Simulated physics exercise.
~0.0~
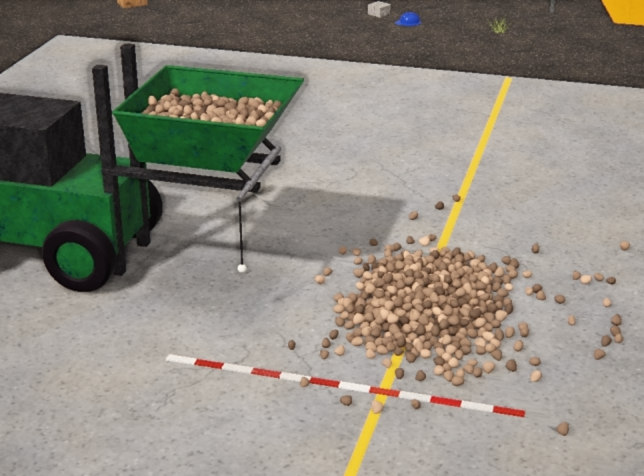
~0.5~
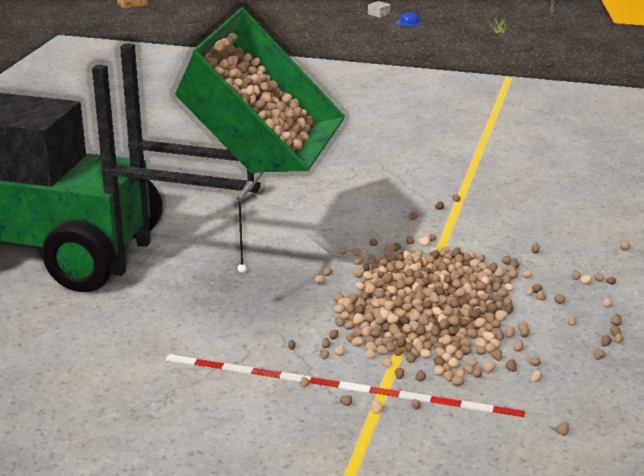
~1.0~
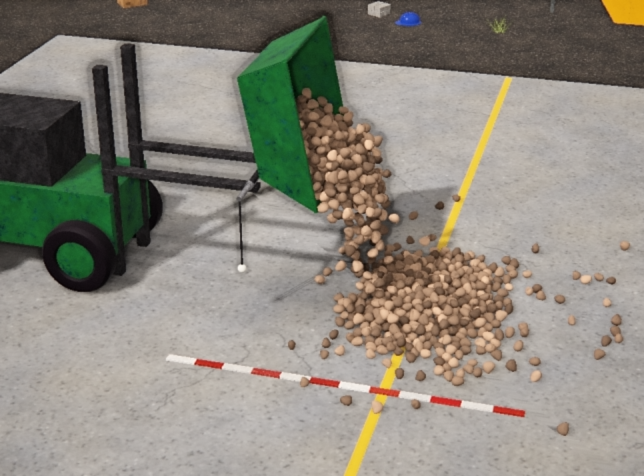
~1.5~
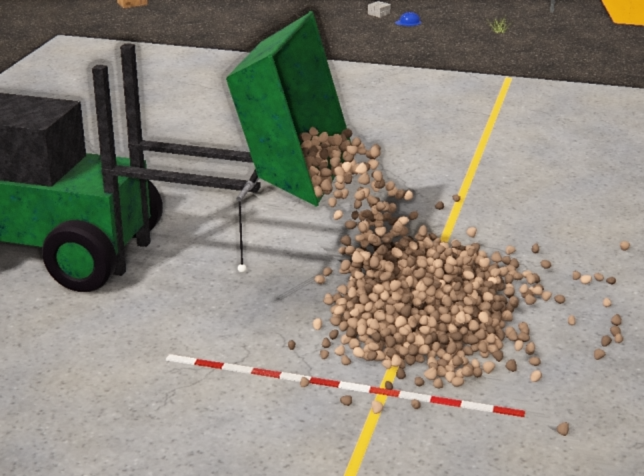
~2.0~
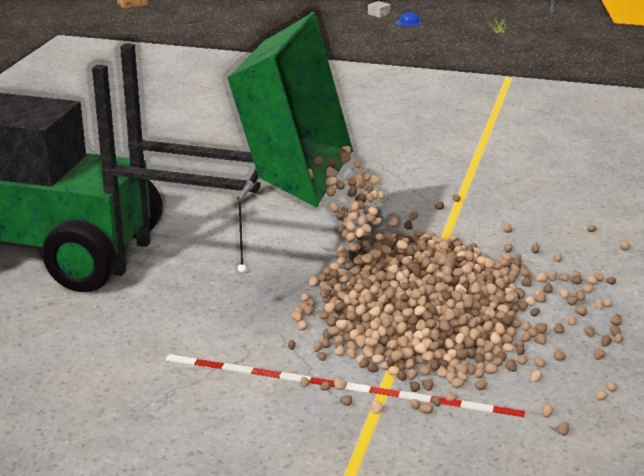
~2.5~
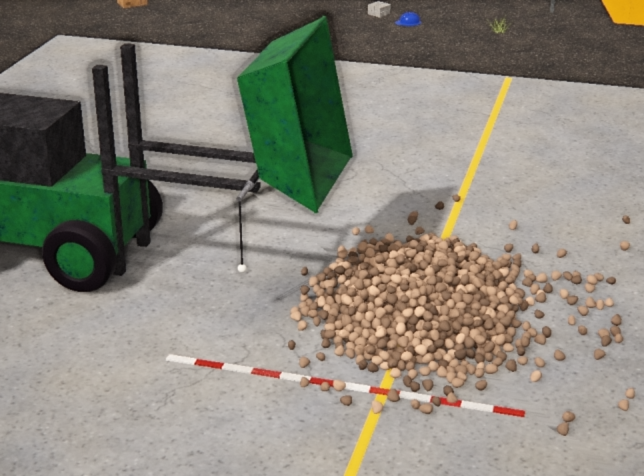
On a concrete yard, a green forklift skip tips forward, jerks, and empties onto the stone pile.
